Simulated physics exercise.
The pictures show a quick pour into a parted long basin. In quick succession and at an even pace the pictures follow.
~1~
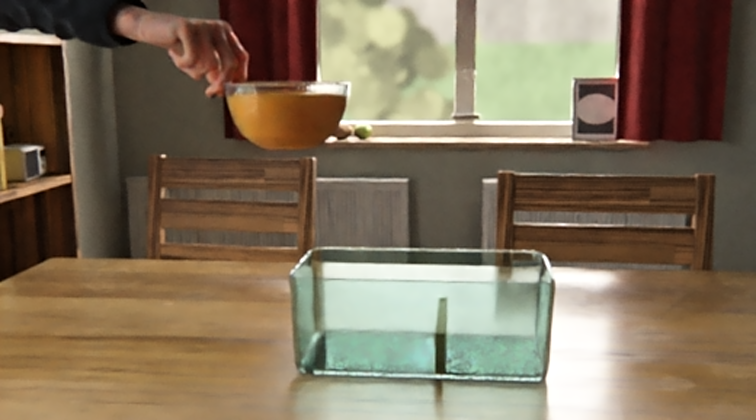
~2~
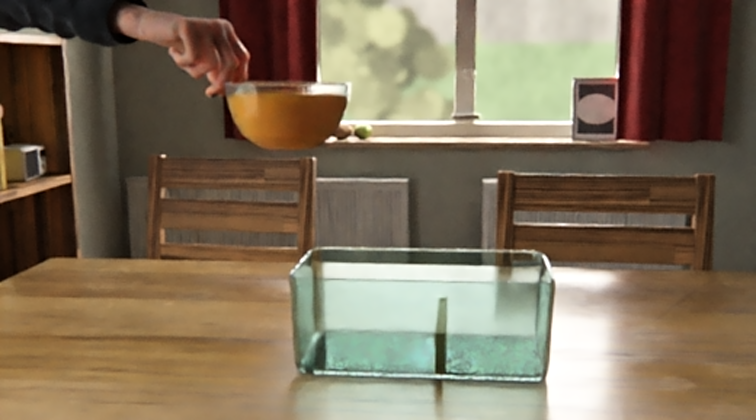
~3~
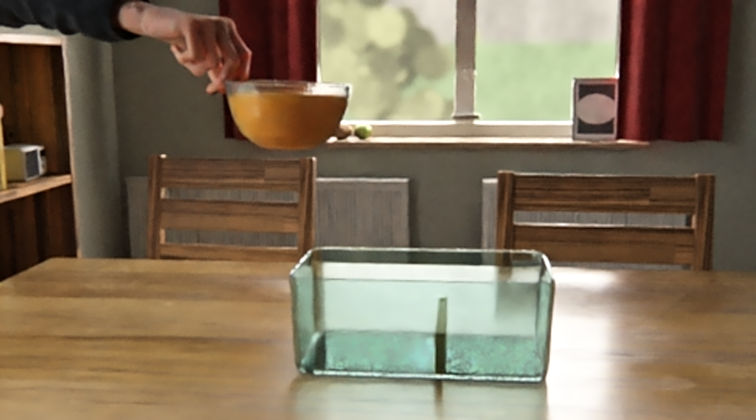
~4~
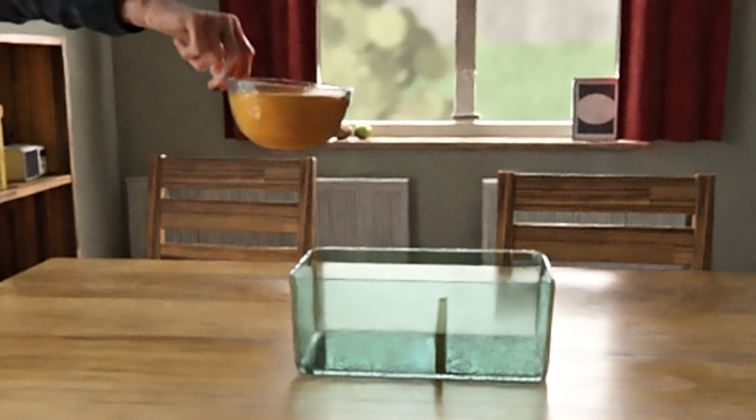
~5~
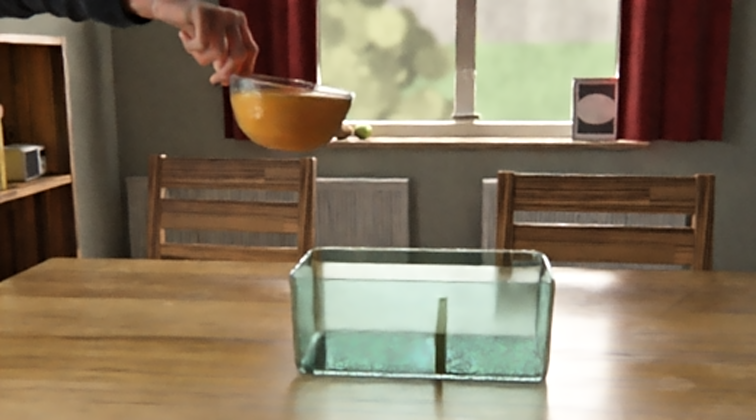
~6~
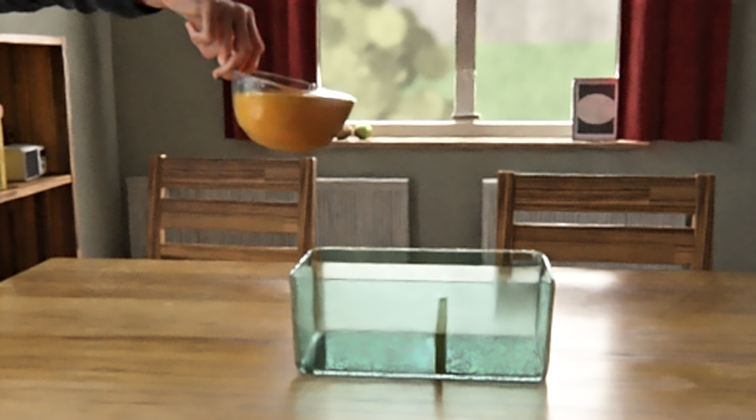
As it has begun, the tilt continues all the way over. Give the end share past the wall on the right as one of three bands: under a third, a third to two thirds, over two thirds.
The end share is under a third.
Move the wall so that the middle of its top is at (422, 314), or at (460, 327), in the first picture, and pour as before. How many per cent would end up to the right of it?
Try 1: About 40 percent; try 2: About 10 percent.
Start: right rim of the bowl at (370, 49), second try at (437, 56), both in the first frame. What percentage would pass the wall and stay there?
Estimate: 55 per cent, then 85 per cent.
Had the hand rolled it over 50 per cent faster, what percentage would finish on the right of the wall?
I'd say close to 5 %.
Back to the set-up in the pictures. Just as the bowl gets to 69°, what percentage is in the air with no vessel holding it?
Share out of both vessels: Approx. 45 %.
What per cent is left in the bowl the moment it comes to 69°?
45 per cent, roughly.
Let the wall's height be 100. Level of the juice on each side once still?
Left 50 per cent, right 0.
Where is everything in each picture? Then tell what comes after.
Tilt 0°; pouring edge (348, 85); surface from (233, 94) to (346, 94); the long basin's rim runs from (301, 263) to (549, 268); the wall's top is at (441, 315), in the first frame.
Tilt 1°; pouring edge (348, 86); surface from (233, 93) to (346, 94), in the second frame.
Tilt 3°; pouring edge (349, 88); surface from (234, 93) to (347, 94), in the third frame.
Tilt 6°; pouring edge (351, 91); surface from (235, 92) to (349, 96), in the fourth frame.
Tilt 10°; pouring edge (352, 96); surface from (237, 92) to (350, 97), in the fifth frame.
Tilt 15°; pouring edge (353, 102); surface from (238, 93) to (353, 97), in the sixth frame.
A moment on, the bowl is tipped part way and 45 per cent is still to pour, 12 is left of the wall and 0 right of it.
Next, the bowl is tipped on its side and 5 per cent is still to pour, 76 is left of the wall and 4 right of it.
Then the bowl is tipped on its side and 0 per cent is still to pour, 91 is left of the wall and 6 right of it.
Later the bowl is tipped on its side and 0 per cent is still to pour, 92 is left of the wall and 6 right of it.
At rest 92 per cent lies left of the wall, 6 right of it and 2 outside.
